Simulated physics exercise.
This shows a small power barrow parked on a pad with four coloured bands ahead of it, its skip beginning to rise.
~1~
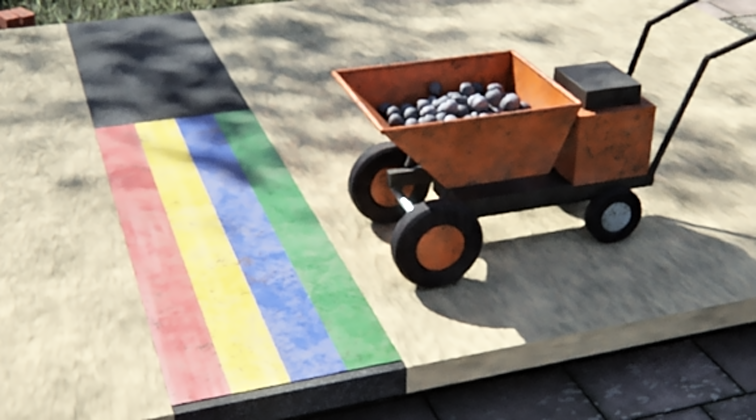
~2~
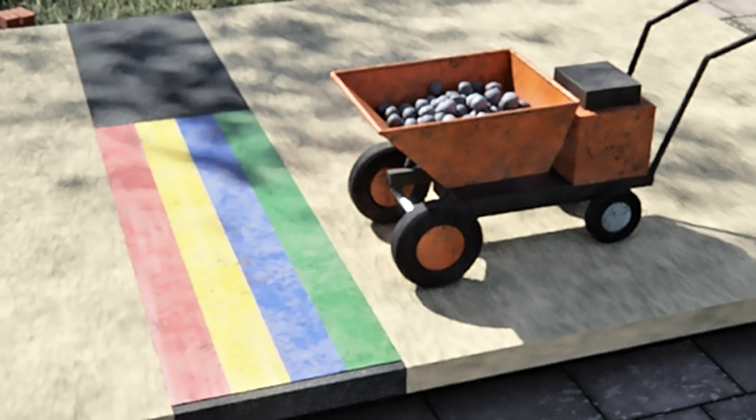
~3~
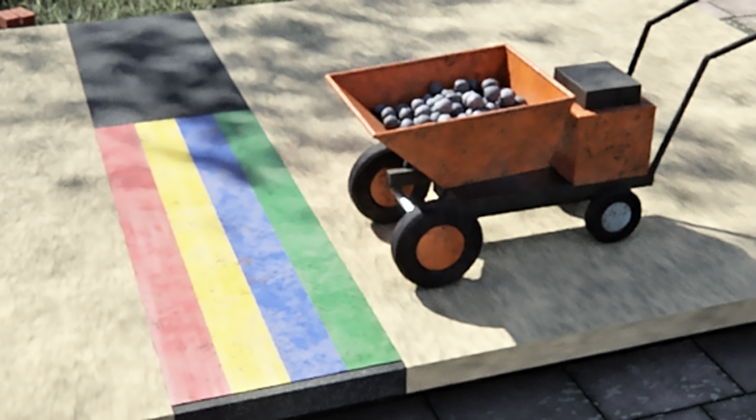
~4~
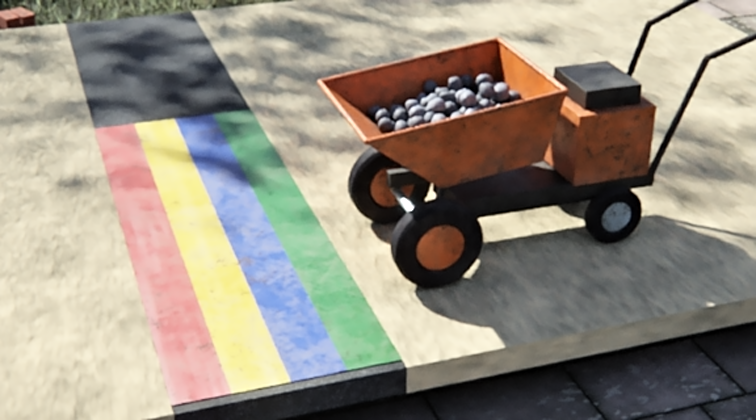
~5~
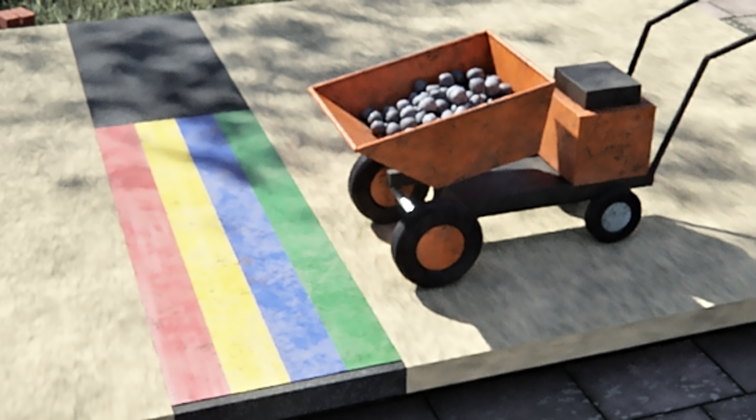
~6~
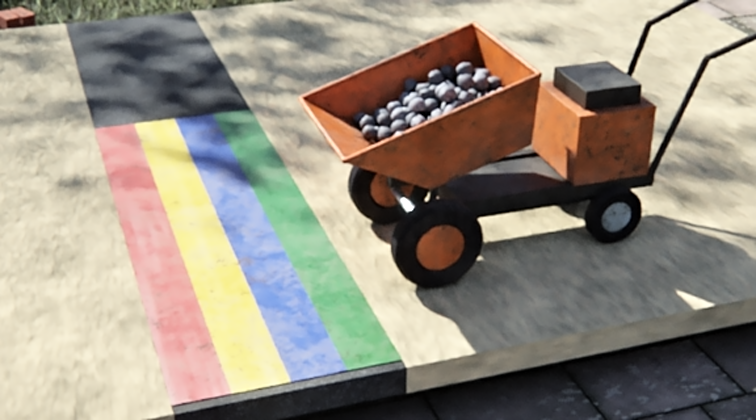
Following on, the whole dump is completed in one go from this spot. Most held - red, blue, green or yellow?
Yellow holds the most.
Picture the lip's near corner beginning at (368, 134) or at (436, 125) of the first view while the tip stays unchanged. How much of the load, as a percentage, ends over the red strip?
It comes out near 20 in a hundred for the first and near 10 in a hundred for the second.
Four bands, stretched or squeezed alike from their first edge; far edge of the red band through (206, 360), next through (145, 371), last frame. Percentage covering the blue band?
First case 10 per cent, second case 20 per cent.
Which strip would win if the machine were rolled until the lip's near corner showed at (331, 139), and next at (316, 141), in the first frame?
Try one: The red strip; try two: Red.
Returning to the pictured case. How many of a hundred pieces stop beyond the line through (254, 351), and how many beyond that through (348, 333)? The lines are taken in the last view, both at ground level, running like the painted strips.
Close to 50 % and 80 %, in that order.
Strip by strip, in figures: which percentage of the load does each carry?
The green strip gets close to 0, the blue strip close to 20, the yellow strip close to 30 and the red strip close to 20.
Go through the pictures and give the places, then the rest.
The first picture shows lip of the skip at (383, 132), level; top of the load at (481, 105), round cobbles; green strip at (354, 327); blue strip at (300, 337); yellow strip at (245, 347); red strip at (189, 358).
The second picture shows lip of the skip at (381, 133), level; top of the load at (479, 104).
The third picture shows lip of the skip at (376, 137), tipped barely; top of the load at (475, 102).
The fourth picture shows lip of the skip at (367, 142), tipped a little; top of the load at (479, 103).
The fifth picture shows lip of the skip at (357, 150), tipped a little; top of the load at (471, 99).
The sixth picture shows lip of the skip at (345, 161), tipped clearly; top of the load at (460, 95); green strip at (354, 327); blue strip at (300, 337); yellow strip at (245, 347); red strip at (189, 358).
Soon after the last picture, skip tipped steeply; all in the skip.
A little later, skip tipped right over; most in the skip; a small part over the blue strip; a small part over the yellow strip.
Later still, skip tipped right over; about a quarter in the skip; about a quarter over the blue strip; about a third over the yellow strip; about a quarter over the red strip; a small part off the paint.
At rest, skip tipped right over; a small part in the skip; none over the green strip; about a quarter over the blue strip; about a third over the yellow strip; about a quarter over the red strip; a small part off the paint.
